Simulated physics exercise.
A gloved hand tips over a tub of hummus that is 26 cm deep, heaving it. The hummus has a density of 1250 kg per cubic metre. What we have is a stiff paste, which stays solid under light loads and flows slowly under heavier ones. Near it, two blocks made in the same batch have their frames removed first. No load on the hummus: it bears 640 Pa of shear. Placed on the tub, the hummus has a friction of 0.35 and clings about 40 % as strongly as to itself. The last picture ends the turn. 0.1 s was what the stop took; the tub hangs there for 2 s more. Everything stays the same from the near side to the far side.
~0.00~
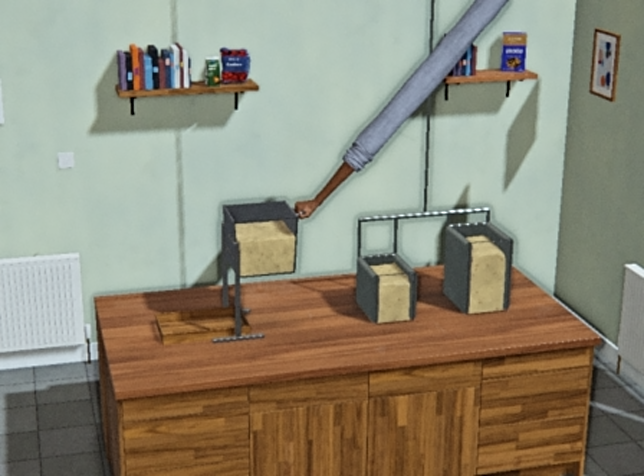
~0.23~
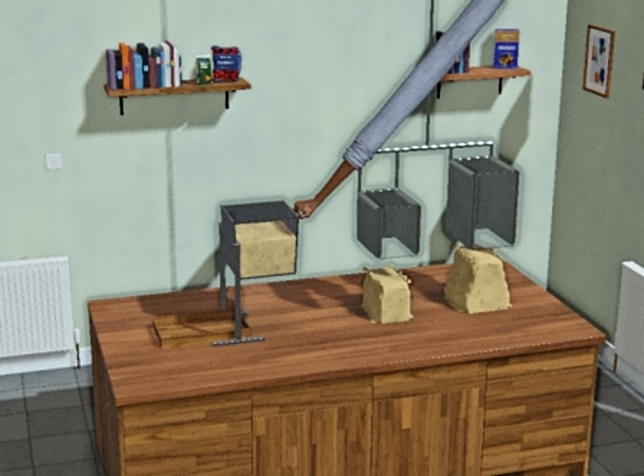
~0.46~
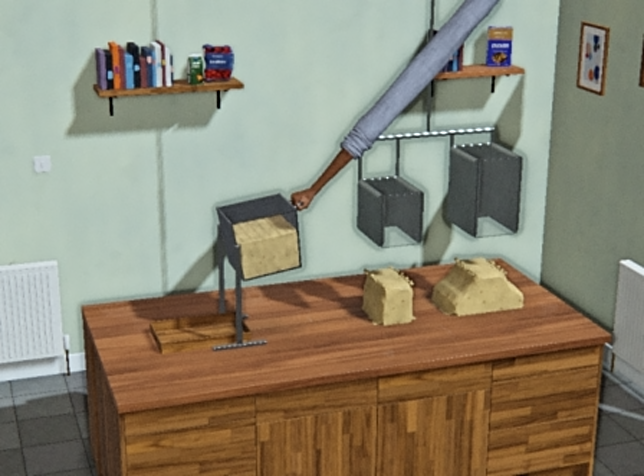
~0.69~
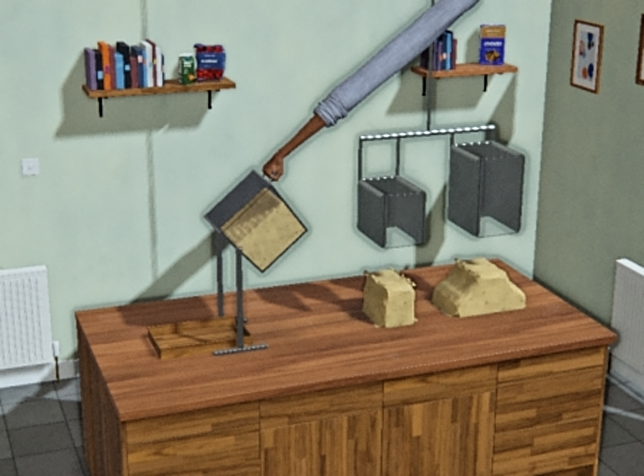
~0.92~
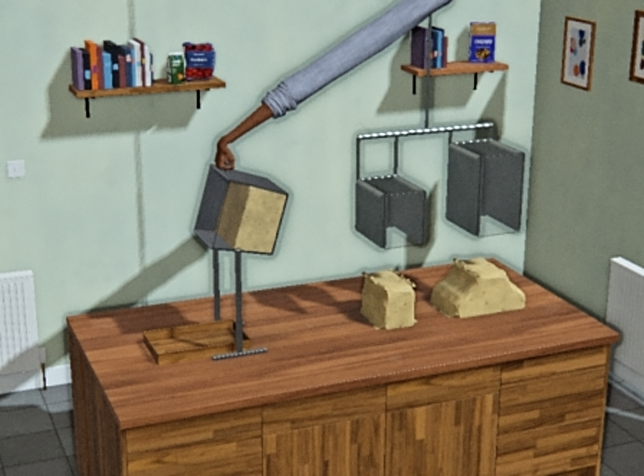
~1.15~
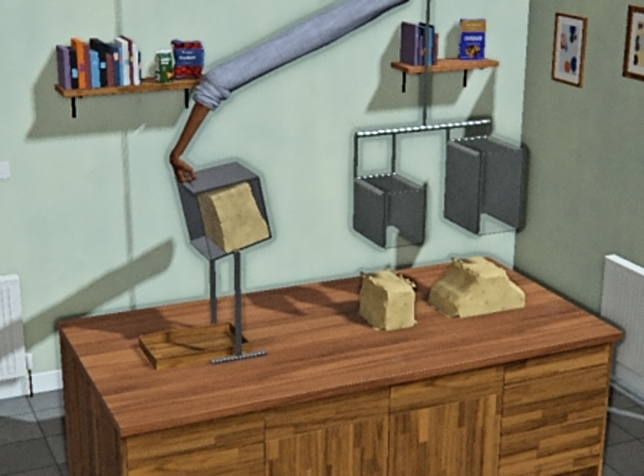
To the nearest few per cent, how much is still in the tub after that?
About 0 %.
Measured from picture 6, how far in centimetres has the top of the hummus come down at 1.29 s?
Roughly 7 cm.
After 1.29 s, the tub is at 101 degrees and holds 91 %.
After 1.46 s, the tub is at 101 degrees and holds 44 %.
After 1.63 s, the tub is at 101 degrees and holds 31 %.
After 1.80 s, the tub is at 101 degrees and holds 16 %.
After 3.15 s, at the end, the tub is at 101 degrees and holds 0 %.
